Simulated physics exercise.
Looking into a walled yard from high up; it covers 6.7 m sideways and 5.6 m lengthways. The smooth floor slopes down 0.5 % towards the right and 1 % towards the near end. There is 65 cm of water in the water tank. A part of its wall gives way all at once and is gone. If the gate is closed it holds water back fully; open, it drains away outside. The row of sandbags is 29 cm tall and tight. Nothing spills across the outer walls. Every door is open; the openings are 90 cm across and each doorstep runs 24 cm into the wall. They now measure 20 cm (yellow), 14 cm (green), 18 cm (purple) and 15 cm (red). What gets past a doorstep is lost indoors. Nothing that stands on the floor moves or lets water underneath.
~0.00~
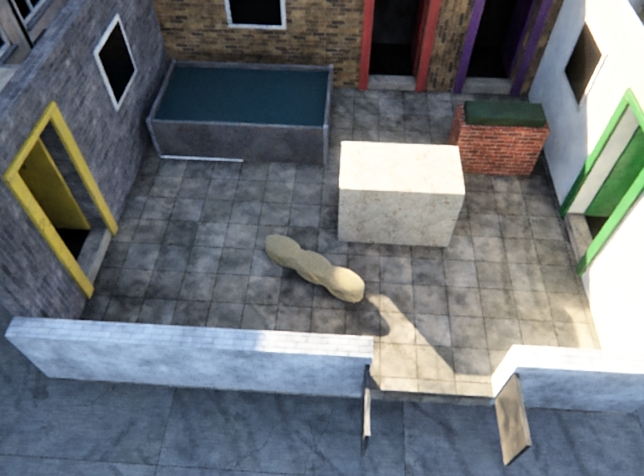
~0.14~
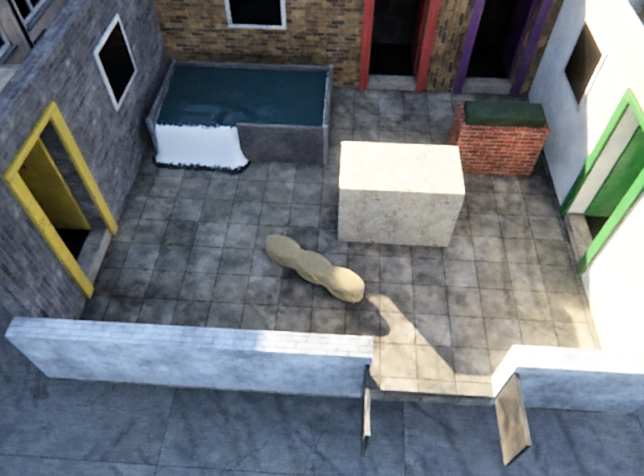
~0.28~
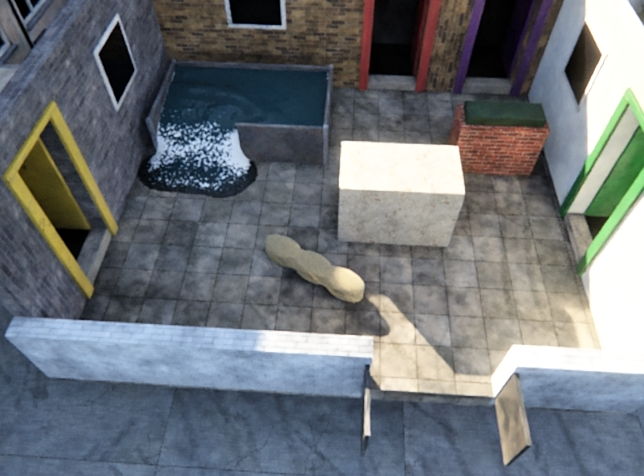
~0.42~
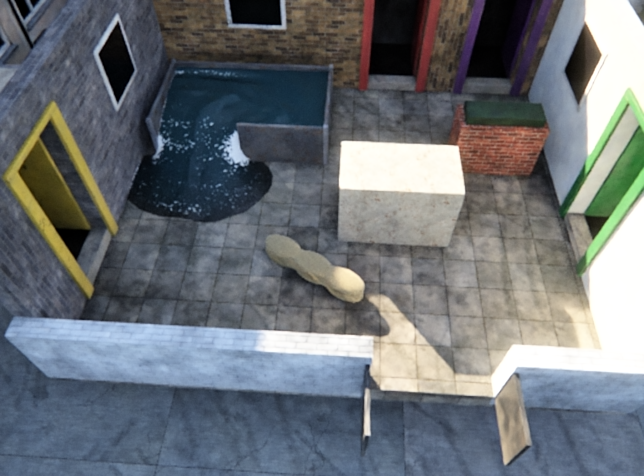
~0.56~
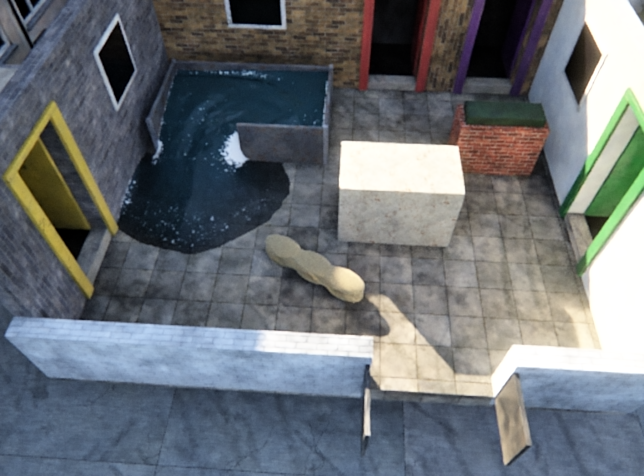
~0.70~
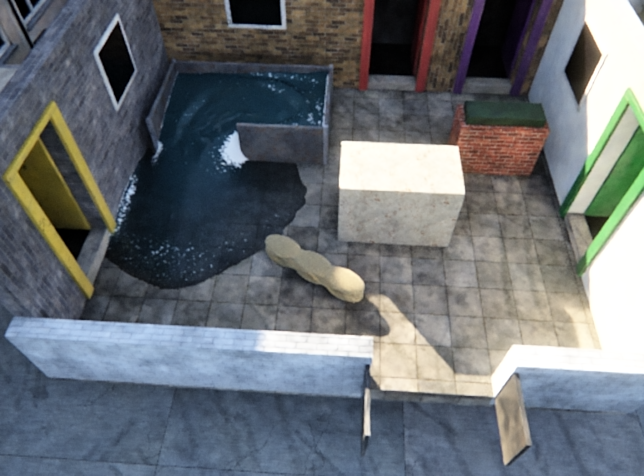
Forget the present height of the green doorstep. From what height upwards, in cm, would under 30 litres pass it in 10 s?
Close to 7.5 cm is just enough.
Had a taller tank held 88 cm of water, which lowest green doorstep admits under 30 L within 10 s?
About 11.5 cm.
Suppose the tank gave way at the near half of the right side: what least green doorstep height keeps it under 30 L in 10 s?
Some 14.0 cm.
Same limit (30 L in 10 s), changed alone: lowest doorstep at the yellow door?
About 14.5 cm at yellow.
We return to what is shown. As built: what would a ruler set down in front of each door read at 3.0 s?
Depths in cm: Yellow 14, green 0, purple 0, red 0.
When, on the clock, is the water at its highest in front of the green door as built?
At about 6.0 s.
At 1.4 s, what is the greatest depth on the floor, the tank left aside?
Roughly 46 cm.
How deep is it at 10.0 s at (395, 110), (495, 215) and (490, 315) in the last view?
About 6, 9 and 10 cm.
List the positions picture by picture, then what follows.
In the first frame, still water, 65 cm deep, in the water tank at (245, 96); the green door at (601, 195) is dry.
In the second frame, the front is at (232, 171), 0.3 m from the gap at (200, 147); 0.3 m2 of floor is wet, 65 cm left at the back.
In the third frame, water pours out at (200, 148) and has run 0.8 m, to (211, 192); about 11 cm deep outside, 65 cm at the back.
In the fourth frame, the gap is at (201, 148), the front 1.3 m out at (189, 215); the back of the water tank holds 62 cm.
In the fifth frame, the front is at (180, 247), 1.9 m from the gap at (201, 148); 3.5 m2 of floor is wet, 56 cm left at the back.
In the sixth frame, water pours out at (201, 148) and has run 2.5 m, to (165, 282); about 6 cm deep outside, 55 cm at the back; the green door at (601, 195), 5.9 m from the gap, is still 4.2 m from the nearest water.
After 1.4 s water covers 30 % of the floor, deepest (46 cm) near (68, 351); it has not reached the green door.
After 3.0 s water covers 40 % of the floor, deepest (35 cm) near (82, 351); it has not reached the green door.
After 10.0 s water covers 95 % of the floor, deepest (12 cm) near (211, 359); 11 cm at the green door, 0 litres in over its 14 cm doorstep.
At the green door as built, the water arrived by 4.2 s and peaked near 12 cm at 6.2 s.
With a doorstep of 6.5 cm, 40 litres would have come in within the 10 s; with 8.5 cm, 17 litres. So under 30 litres takes about 7.5 cm.
